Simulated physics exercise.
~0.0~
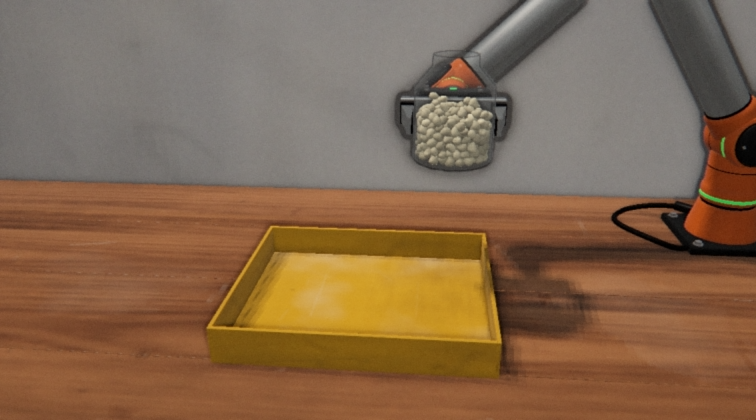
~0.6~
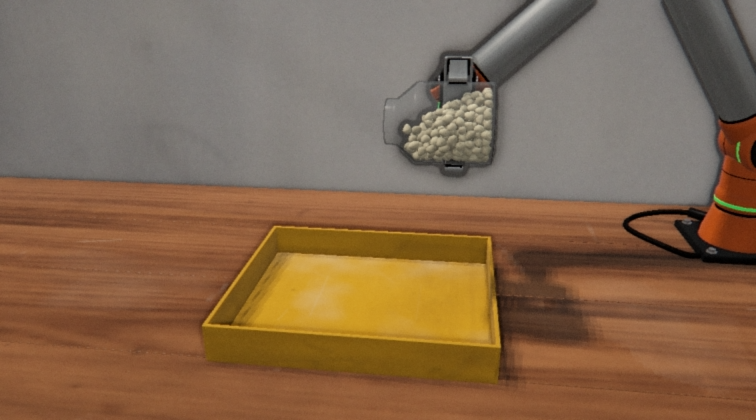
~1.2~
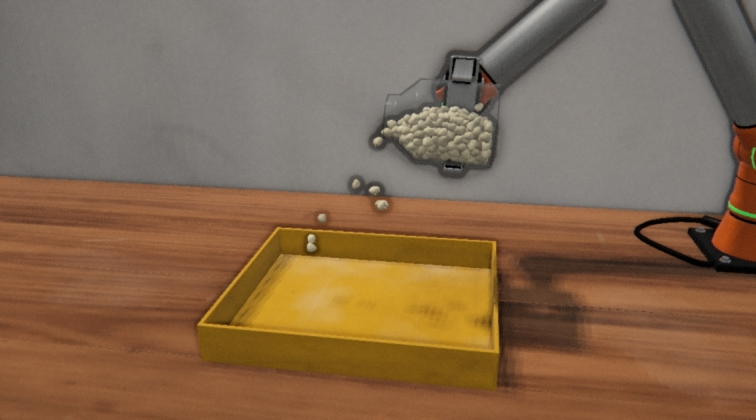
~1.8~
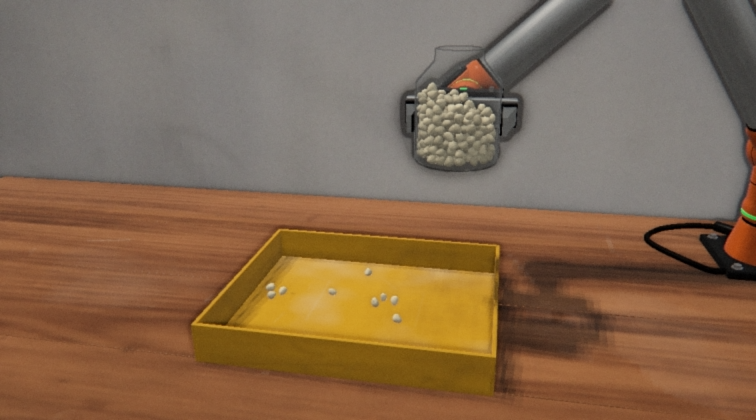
The video shows a robot arm holding a clear jar of pale dried beans above a yellow tray on a wooden table, tipping it to the left so a few beans fall into the tray, then turning it upright with most still inside.
